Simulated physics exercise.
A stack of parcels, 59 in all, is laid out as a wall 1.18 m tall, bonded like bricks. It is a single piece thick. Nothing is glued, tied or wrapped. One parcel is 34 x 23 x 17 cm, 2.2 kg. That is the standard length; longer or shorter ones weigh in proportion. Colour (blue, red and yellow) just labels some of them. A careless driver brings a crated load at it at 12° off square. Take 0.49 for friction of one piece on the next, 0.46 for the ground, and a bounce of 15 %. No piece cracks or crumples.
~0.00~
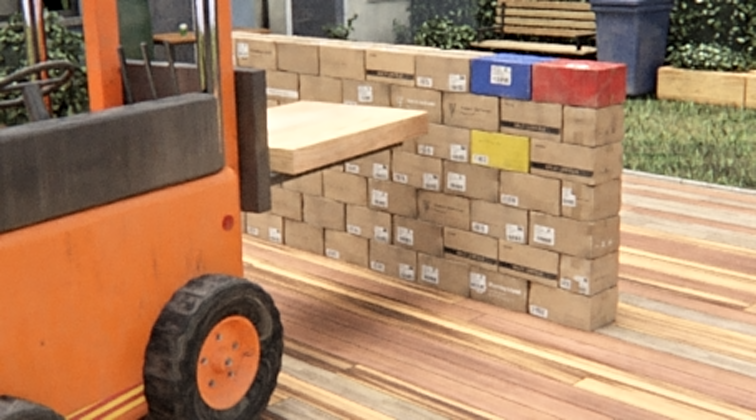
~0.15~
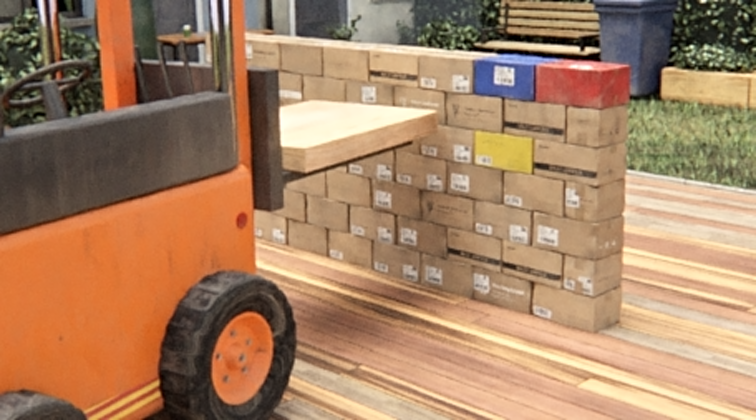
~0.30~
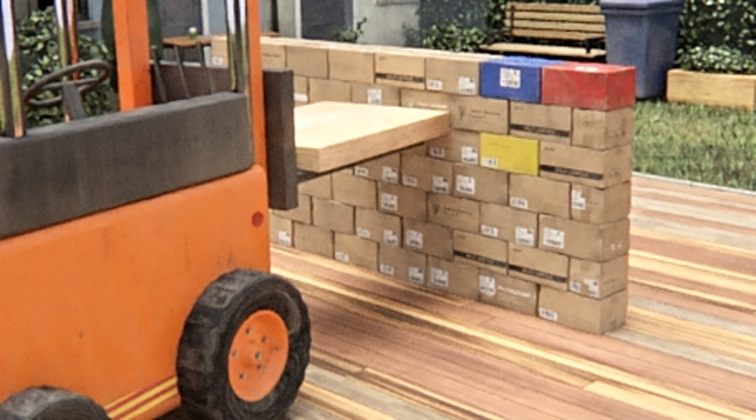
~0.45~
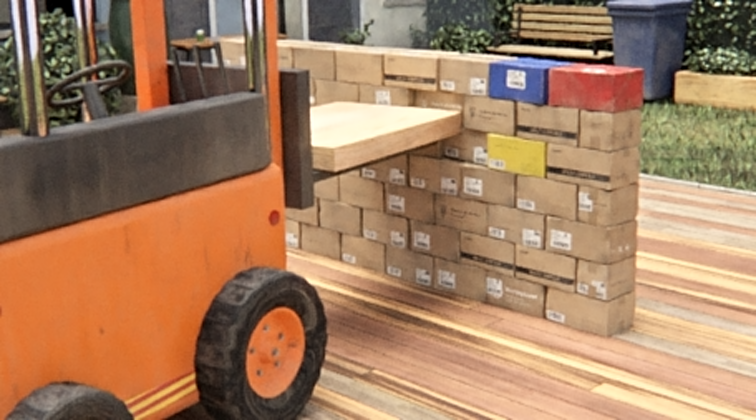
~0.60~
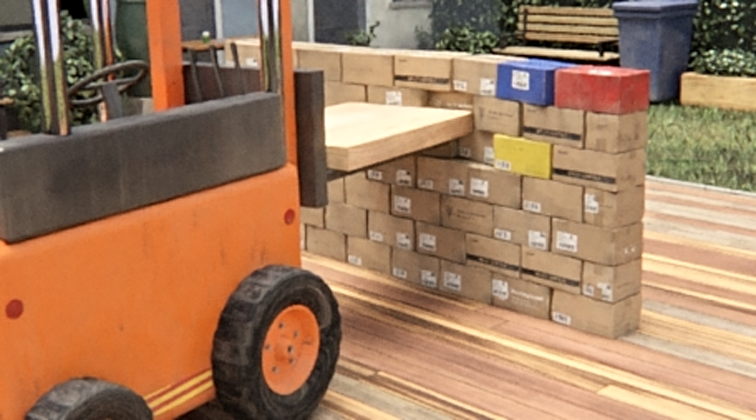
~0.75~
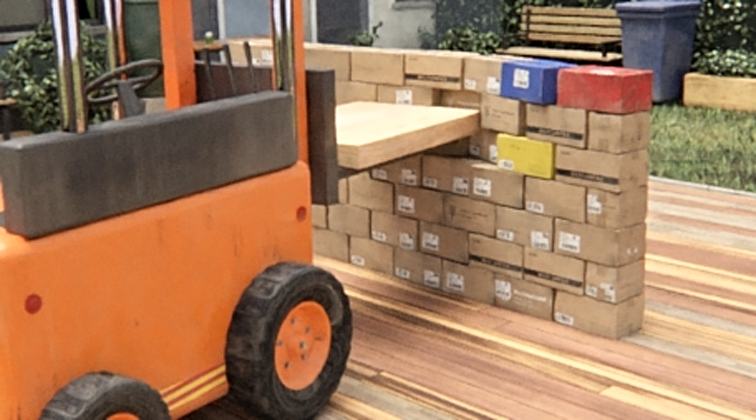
An orange forklift drove forward to the right across a wooden deck and pushed its pale, flat load into a wall of stacked cardboard boxes, nudging several, including the blue one, slightly out of line.
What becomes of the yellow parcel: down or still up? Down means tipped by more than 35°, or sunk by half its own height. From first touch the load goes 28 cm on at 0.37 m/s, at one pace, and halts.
It holds its level.
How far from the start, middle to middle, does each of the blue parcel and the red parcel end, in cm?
Moved: Blue 120, red 0.
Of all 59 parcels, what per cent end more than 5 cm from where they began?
20 per cent.
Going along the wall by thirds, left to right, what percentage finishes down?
Left 0, middle 50, right 20 per cent.
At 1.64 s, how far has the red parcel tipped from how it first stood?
About 0°.
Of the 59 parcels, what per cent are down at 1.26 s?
0 per cent by then.
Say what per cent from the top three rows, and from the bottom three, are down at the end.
Top 50, bottom 0 per cent.
After 1.26 s, 1 of the 59 parcels down; yellow parcel unmoved; blue parcel 29° from how it stood.
After 1.64 s, 13 of the 59 parcels down; yellow parcel unmoved; blue parcel on its side.
In the end (2.9 s), 13 of the 59 parcels down; yellow parcel unmoved; blue parcel on its side; red parcel unmoved. From the last view, middles, yellow parcel near (539, 154), blue parcel near (662, 267).
